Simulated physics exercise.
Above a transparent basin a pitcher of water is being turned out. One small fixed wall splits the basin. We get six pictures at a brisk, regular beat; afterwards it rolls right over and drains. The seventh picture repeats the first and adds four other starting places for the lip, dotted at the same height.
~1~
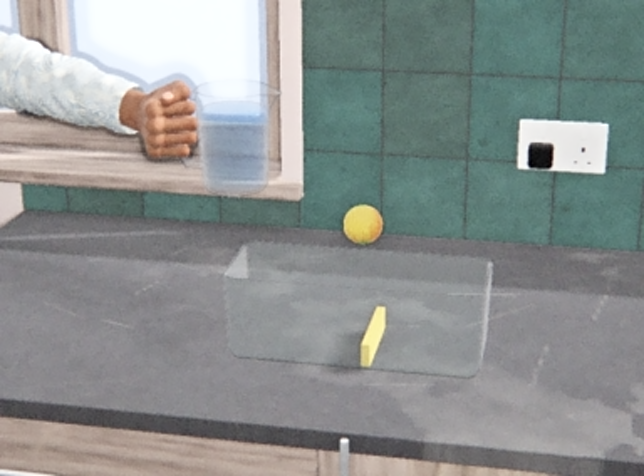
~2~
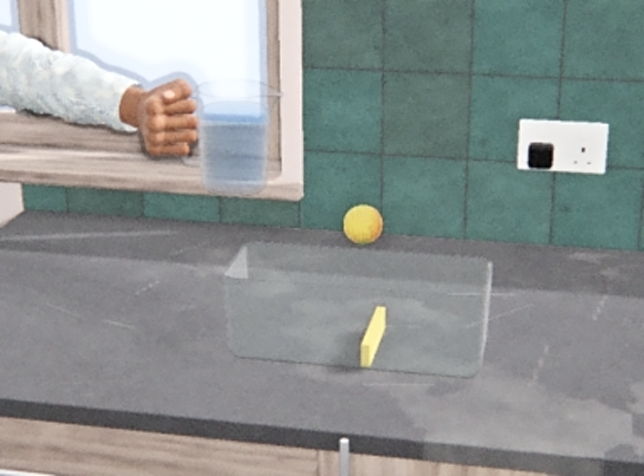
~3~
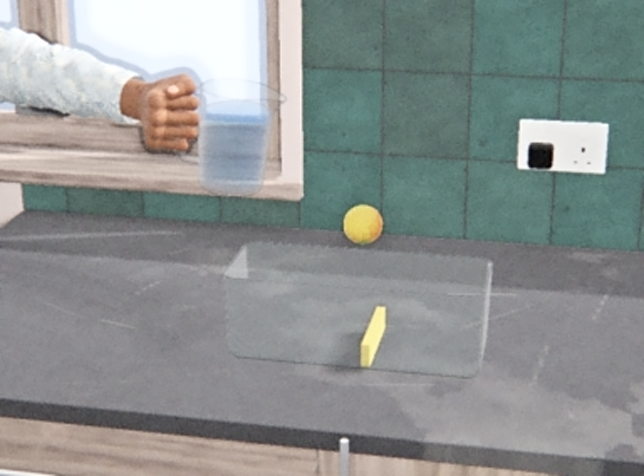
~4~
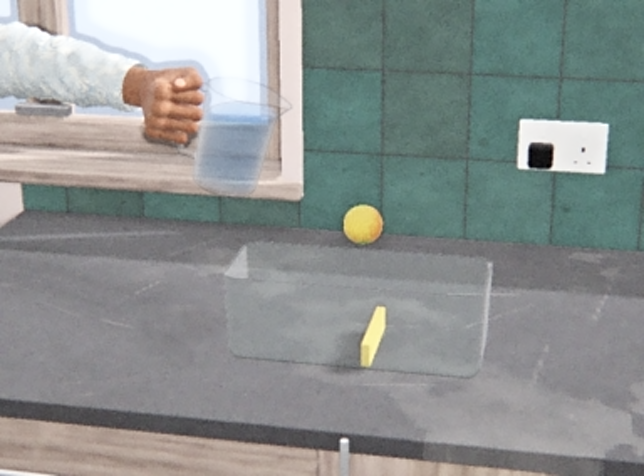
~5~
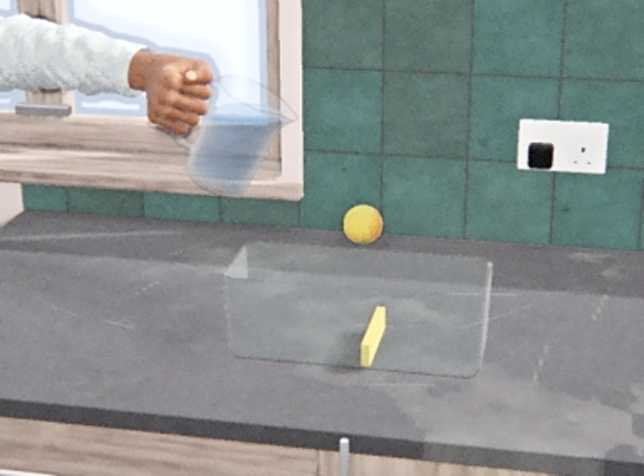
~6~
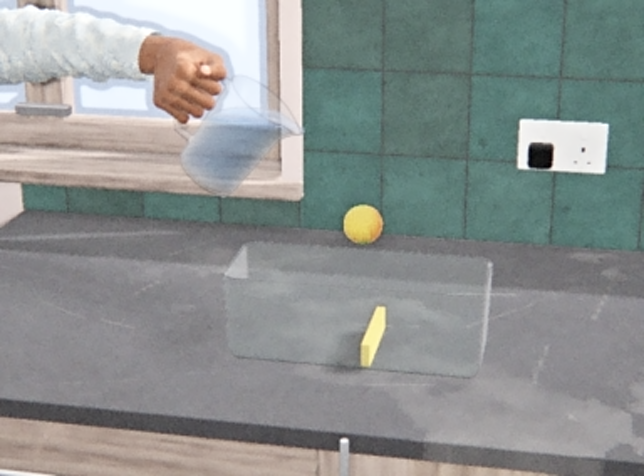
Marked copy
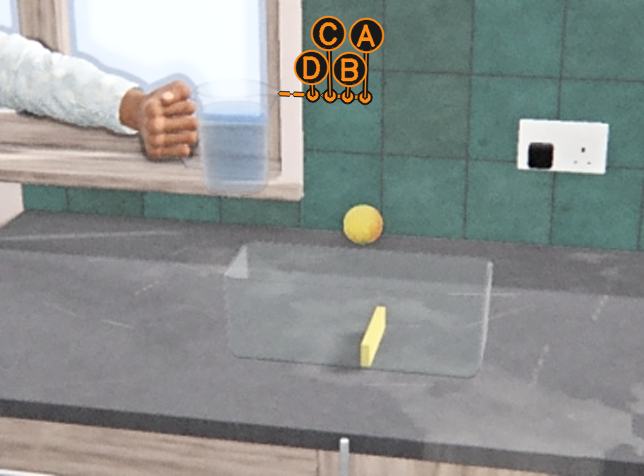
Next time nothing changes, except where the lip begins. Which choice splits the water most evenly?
The best dot is D.
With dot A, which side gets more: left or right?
The right one.
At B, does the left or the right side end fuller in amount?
The right side.
On the marked copy, A at (365, 97); B at (347, 96); C at (330, 95); D at (312, 95).
If A is chosen, about 16 % ends left of the wall and 81 % right of it; 3 % is lost outside.
If B is chosen, about 18 % ends left of the wall and 80 % right of it.
If C is chosen, about 32 % ends left of the wall and 67 % right of it.
If D is chosen, about 48 % ends left of the wall and 49 % right of it; 3 % is lost outside.
